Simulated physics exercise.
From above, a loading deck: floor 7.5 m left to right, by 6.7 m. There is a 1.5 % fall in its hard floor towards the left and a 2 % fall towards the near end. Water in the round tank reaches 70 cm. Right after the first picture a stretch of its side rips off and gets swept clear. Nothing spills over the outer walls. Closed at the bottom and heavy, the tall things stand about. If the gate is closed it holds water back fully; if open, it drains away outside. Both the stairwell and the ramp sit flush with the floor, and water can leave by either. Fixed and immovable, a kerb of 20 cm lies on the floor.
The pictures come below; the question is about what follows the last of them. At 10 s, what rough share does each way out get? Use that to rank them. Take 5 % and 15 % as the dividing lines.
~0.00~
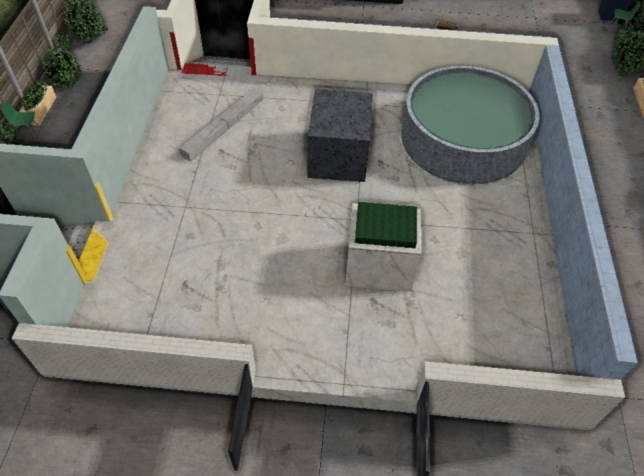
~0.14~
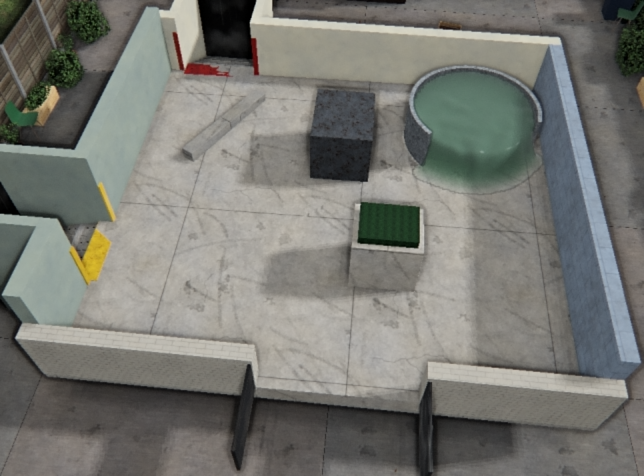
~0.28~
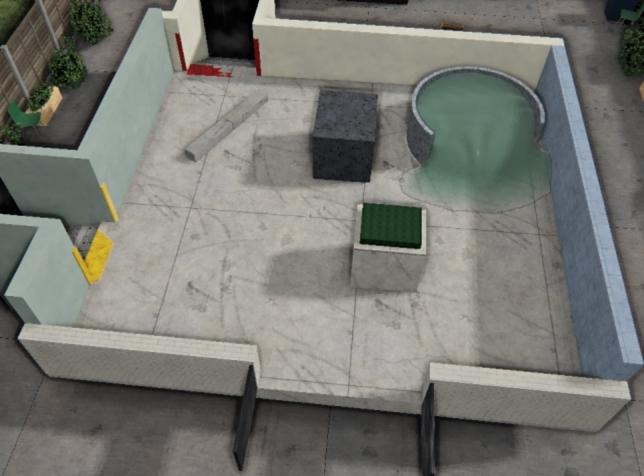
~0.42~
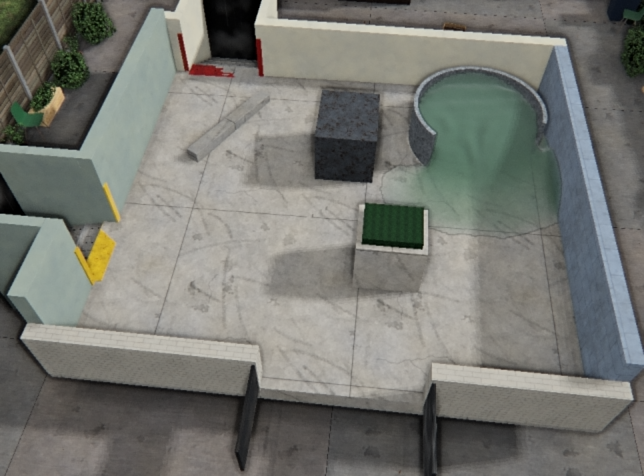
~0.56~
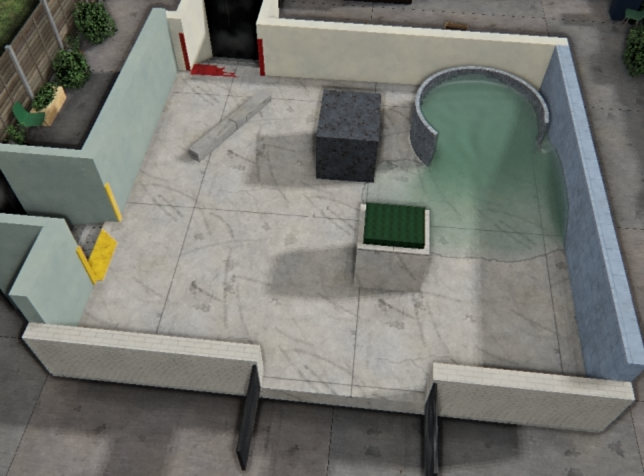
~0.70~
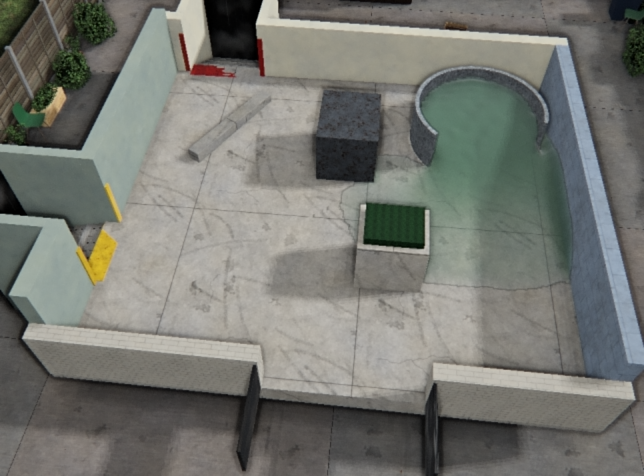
Shares: Gate - above 15 %; flight of stairs down (marked red) - less than 5 %; ramp down (marked yellow) - from 5 to 15 %.
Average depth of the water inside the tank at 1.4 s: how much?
31 cm.
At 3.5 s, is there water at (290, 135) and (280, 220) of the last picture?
Not yet touched, then awash.
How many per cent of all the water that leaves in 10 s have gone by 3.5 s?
I'd say close to 20 in a hundred.
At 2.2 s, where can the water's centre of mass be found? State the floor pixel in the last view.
Pixel position near (474, 238).
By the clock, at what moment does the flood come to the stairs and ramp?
Stairs not in the 10 s, ramp 2.8 s.
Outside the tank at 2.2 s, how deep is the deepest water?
Some 52 cm deep.
After 1.4 s water covers 35 % of the floor and is deepest (40 cm) near (566, 400); gone so far, the gate 0 %, the flight of stairs down (marked red) 0 %, the ramp down (marked yellow) 0 %.
After 2.2 s water covers 40 % of the floor and is deepest (52 cm) near (580, 401); gone so far, the gate 2 %, the flight of stairs down (marked red) 0 %, the ramp down (marked yellow) 0 %.
After 3.5 s water covers 60 % of the floor and is deepest (30 cm) near (501, 394); gone so far, the gate 8 %, the flight of stairs down (marked red) 0 %, the ramp down (marked yellow) 1 %.
After 6.0 s water covers 65 % of the floor and is deepest (22 cm) near (81, 321); gone so far, the gate 19 %, the flight of stairs down (marked red) 0 %, the ramp down (marked yellow) 4 %.
After 10.0 s water covers 75 % of the floor and is deepest (14 cm) near (69, 353); gone so far, the gate 28 %, the flight of stairs down (marked red) 0 %, the ramp down (marked yellow) 12 %.
